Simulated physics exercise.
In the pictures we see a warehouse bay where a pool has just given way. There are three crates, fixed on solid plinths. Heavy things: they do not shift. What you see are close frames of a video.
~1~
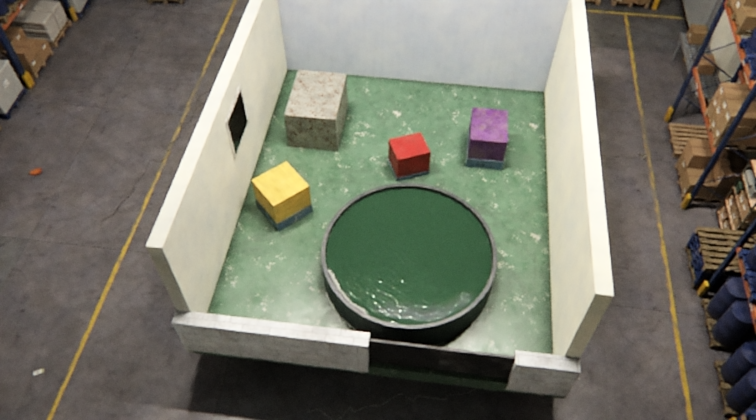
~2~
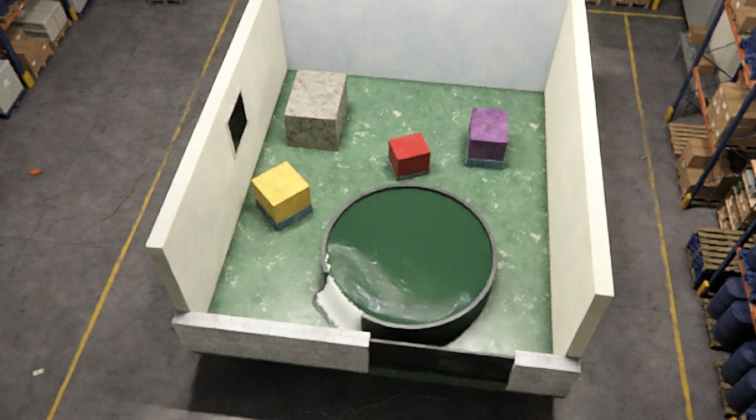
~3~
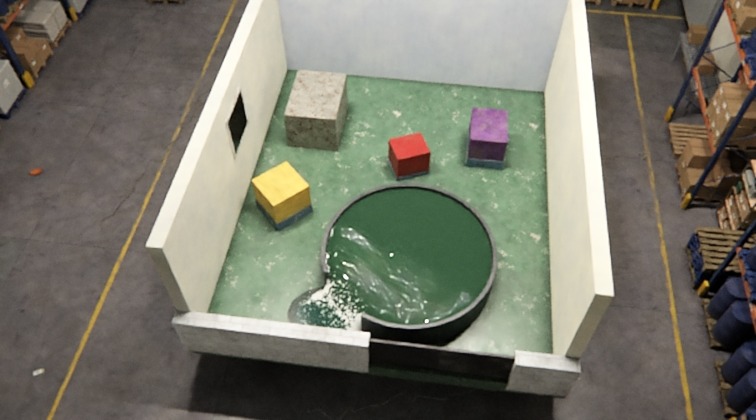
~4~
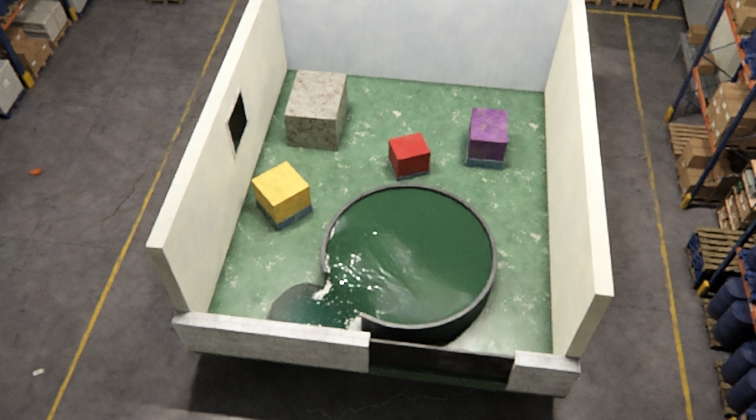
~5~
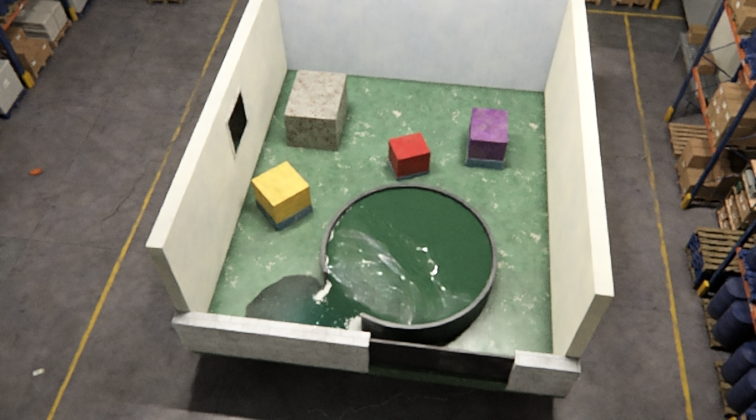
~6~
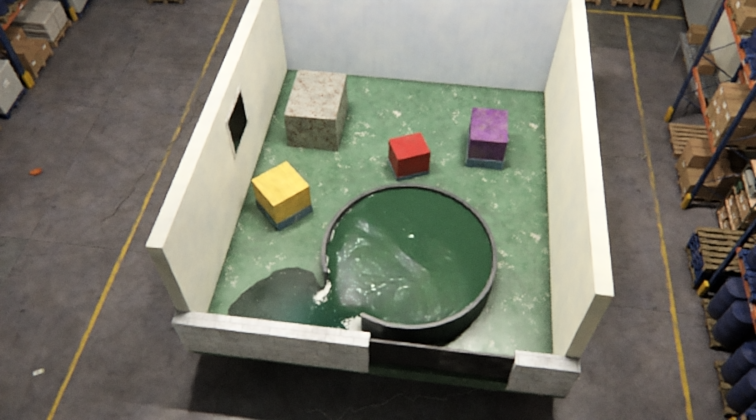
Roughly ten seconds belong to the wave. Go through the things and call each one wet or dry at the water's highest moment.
Called one by one: The purple crate is dry; the yellow crate is wet; the red crate is wet.
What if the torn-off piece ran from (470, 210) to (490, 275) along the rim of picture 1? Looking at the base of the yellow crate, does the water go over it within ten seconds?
In my view the yellow crate is never reached.
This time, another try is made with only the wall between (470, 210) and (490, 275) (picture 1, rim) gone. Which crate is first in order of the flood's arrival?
That would be the crate marked purple.
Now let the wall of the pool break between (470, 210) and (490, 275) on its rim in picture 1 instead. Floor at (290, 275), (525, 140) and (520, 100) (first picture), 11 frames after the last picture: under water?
One by one, they turn out not soaked, drenched and drenched.
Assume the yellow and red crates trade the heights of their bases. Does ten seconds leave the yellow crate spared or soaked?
With the swap, the yellow crate is flooded.
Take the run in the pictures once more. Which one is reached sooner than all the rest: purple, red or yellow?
It's the yellow-painted one.
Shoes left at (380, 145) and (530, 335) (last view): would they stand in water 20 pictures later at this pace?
Clear, then swamped.
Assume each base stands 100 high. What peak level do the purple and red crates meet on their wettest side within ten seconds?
Around 40 % and 160 %.
A moment on, water covers 10 % of the floor; the purple crate not reached, the yellow crate not reached, the red crate not reached.
Next, water covers 20 % of the floor; the purple crate not reached, the yellow crate water round its plinth, the red crate not reached.
Then, water covers 40 % of the floor; the purple crate not reached, the yellow crate water round its plinth, the red crate not reached.
Later, water covers 85 % of the floor; the purple crate water round its plinth, the yellow crate water round its plinth, the red crate water round its plinth.
In the end, water covers 100 % of the floor; the purple crate stayed above the water, the yellow crate was topped, the red crate was topped.
